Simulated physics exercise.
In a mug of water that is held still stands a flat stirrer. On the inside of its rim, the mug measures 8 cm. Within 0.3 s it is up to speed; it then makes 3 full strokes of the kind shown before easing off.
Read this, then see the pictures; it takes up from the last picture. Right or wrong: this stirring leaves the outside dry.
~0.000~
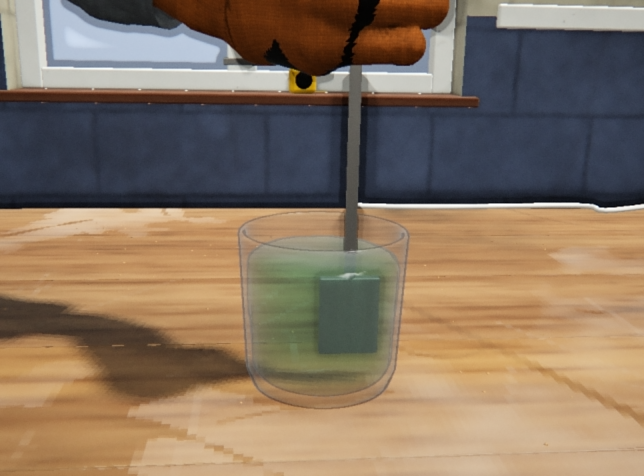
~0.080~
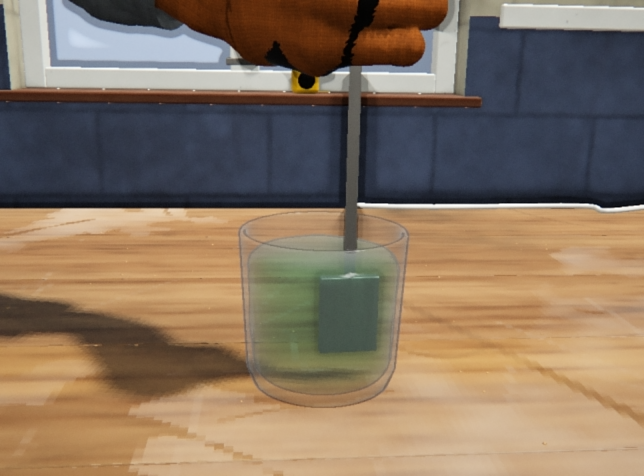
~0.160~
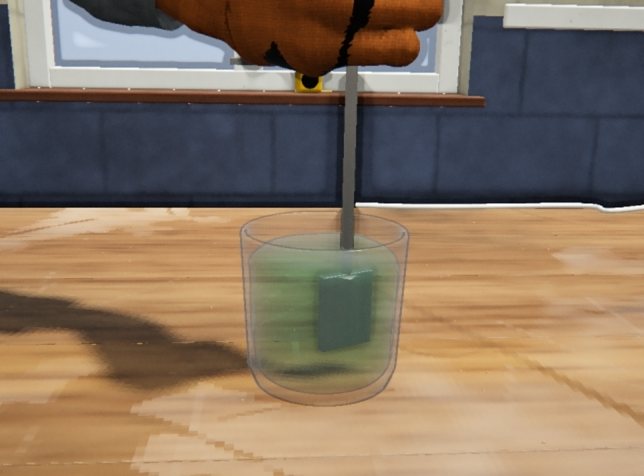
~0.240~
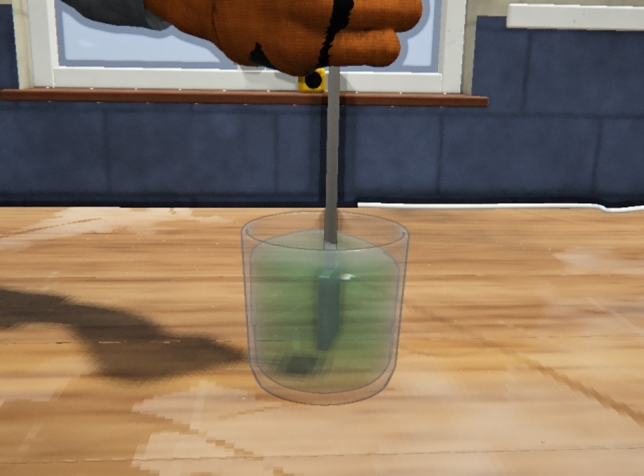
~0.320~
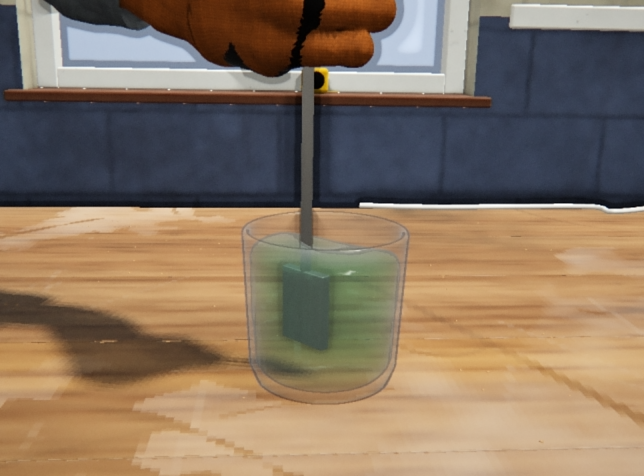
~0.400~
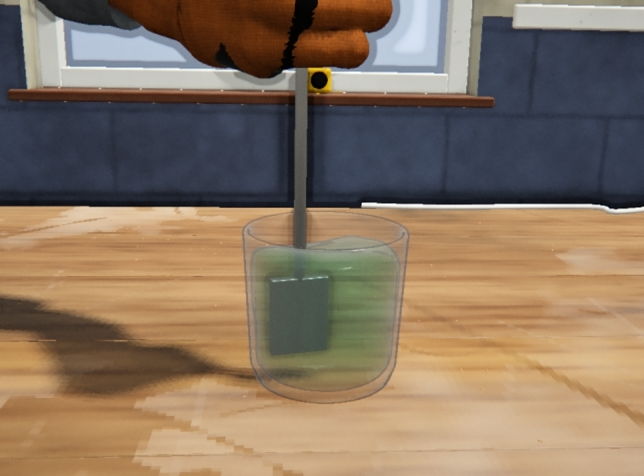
Right.
By 0.73 s 0 ml is over the rim.
By 1.07 s 0 ml is over the rim.
By 1.40 s 0 ml is over the rim.
By 1.73 s 0 ml is over the rim.
At rest 0 ml is over the rim.
